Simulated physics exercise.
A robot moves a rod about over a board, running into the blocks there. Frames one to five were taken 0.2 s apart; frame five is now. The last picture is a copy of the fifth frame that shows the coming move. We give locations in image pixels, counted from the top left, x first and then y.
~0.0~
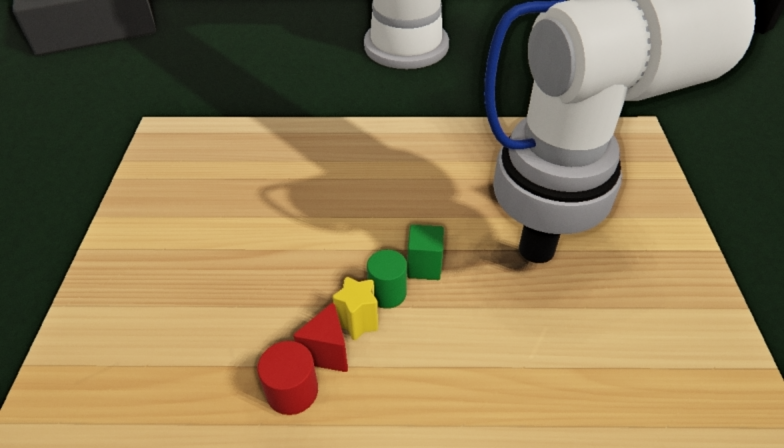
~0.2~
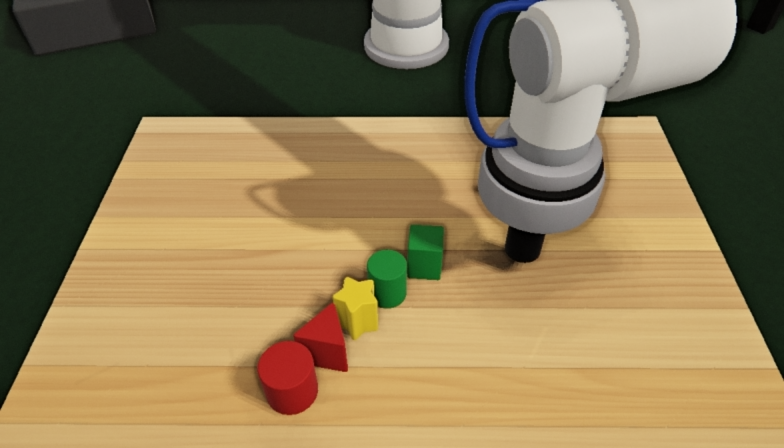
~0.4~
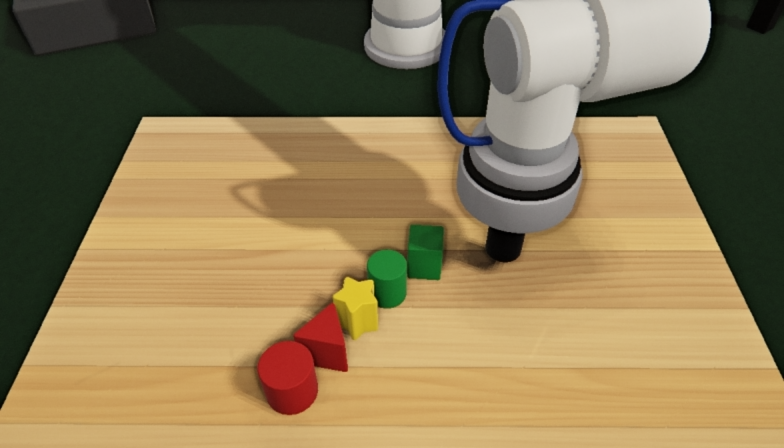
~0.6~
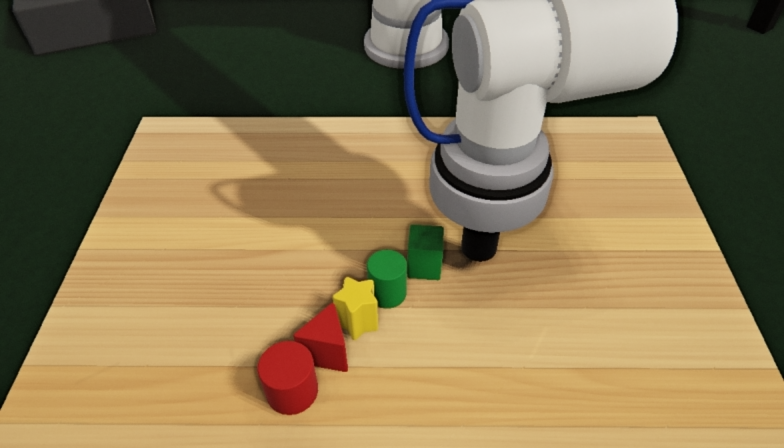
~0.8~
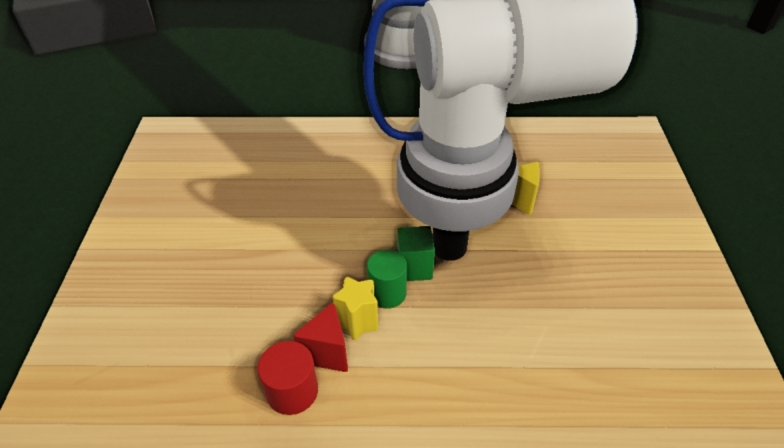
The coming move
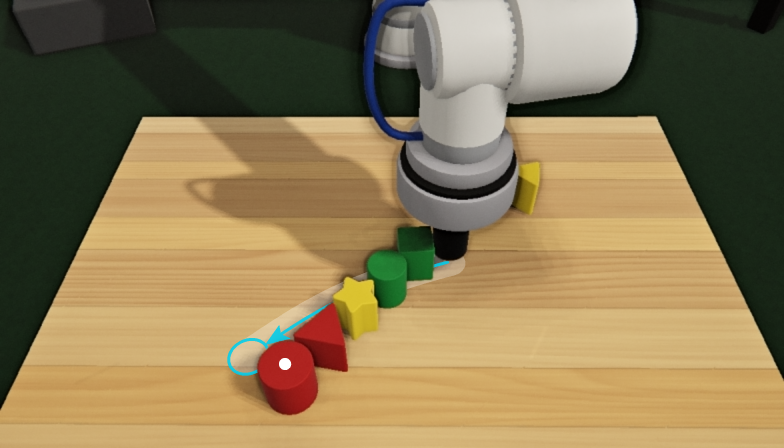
On a wooden board, a robot arm moves its rod left and nudges the green block.
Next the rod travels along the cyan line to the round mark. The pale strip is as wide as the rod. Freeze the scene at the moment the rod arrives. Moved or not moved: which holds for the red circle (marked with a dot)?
It gets moved.
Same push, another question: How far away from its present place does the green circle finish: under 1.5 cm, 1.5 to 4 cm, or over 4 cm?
Over 4 cm.
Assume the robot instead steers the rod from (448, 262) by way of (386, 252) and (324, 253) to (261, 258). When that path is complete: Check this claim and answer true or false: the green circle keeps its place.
That statement is not accurate.
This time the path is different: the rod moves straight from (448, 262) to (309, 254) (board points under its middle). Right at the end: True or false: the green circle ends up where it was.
My answer: False.
The line goes from (448, 262) through (381, 282) and (315, 313) to (249, 356); the dot is on the red circle.
The first path, step by step. One third of the way, rod at (381, 268); red circle at (279, 370); yellow star-shaped block at (342, 306); green circle at (354, 277); green four-sided block at (350, 239), turned 40° clockwise.
Two thirds of the way, rod at (312, 299); red circle at (258, 388); yellow star-shaped block at (340, 335), turned 65° anticlockwise; green circle at (306, 319); green four-sided block at (339, 238), turned 65° clockwise.
At the end, rod at (244, 343); red circle at (257, 390); yellow star-shaped block at (340, 335), turned 75° anticlockwise; green circle at (279, 346); green four-sided block at (339, 238), turned 65° clockwise.
